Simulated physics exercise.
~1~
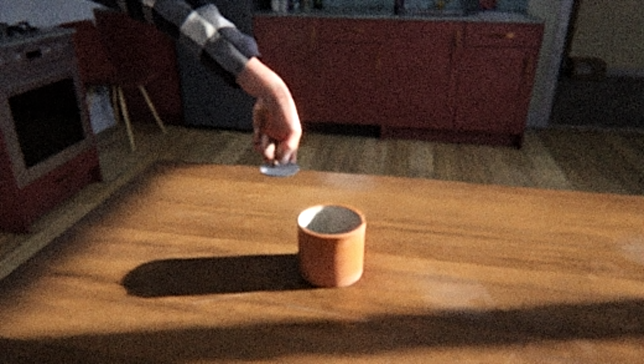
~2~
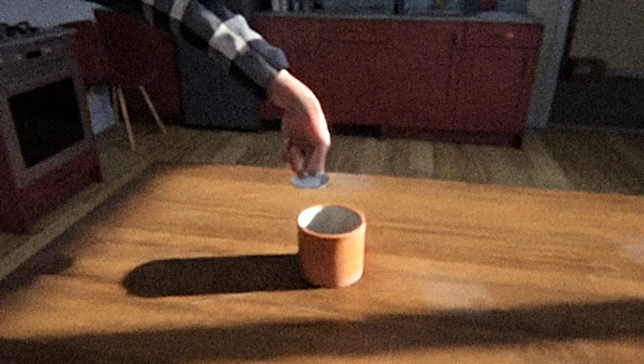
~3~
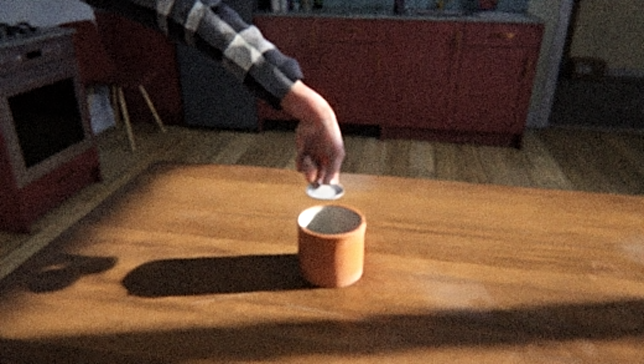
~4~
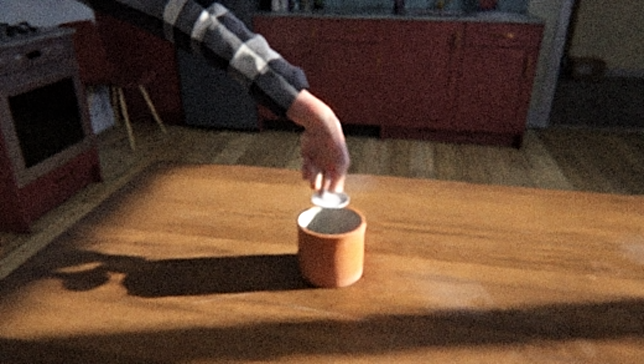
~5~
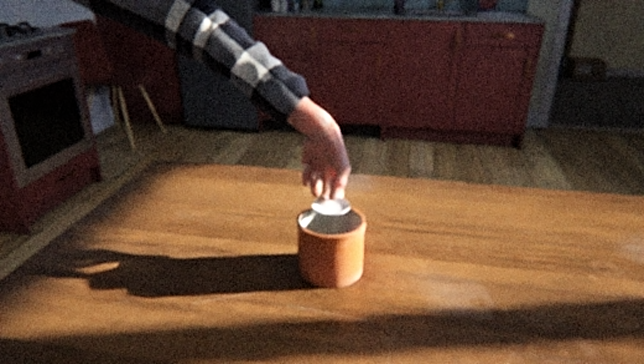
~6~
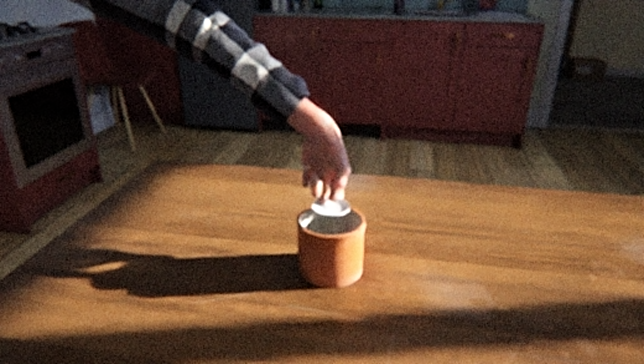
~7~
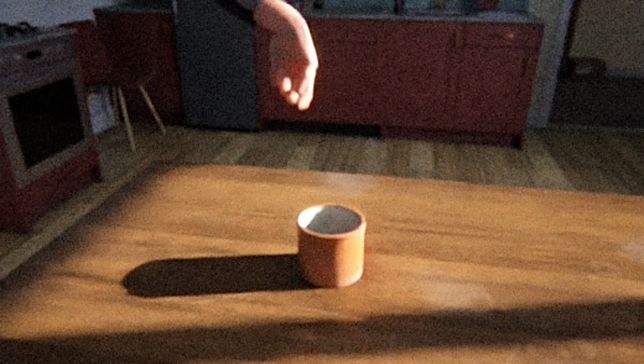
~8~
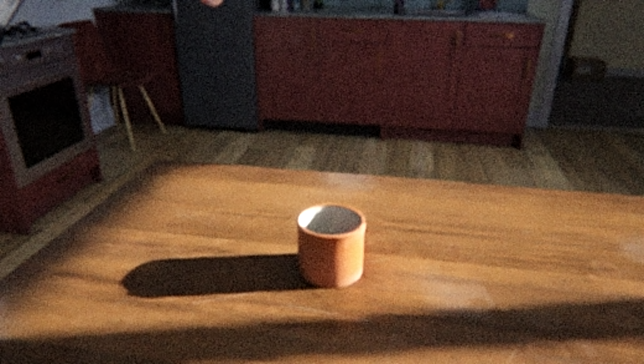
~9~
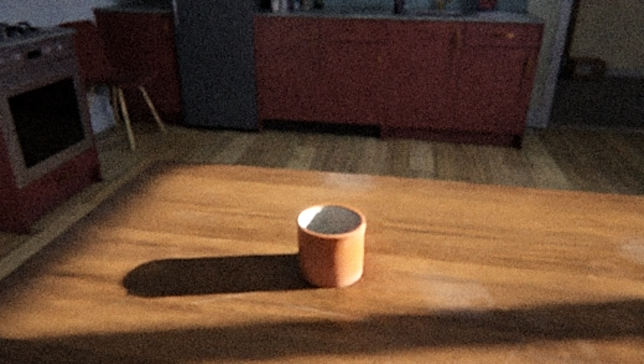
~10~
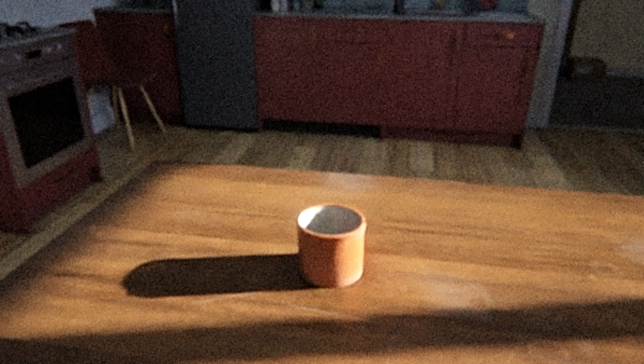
A hand in a checked sleeve lowering a small white saucer into an orange cup's mouth, letting go and withdrawing, leaving the cup alone.
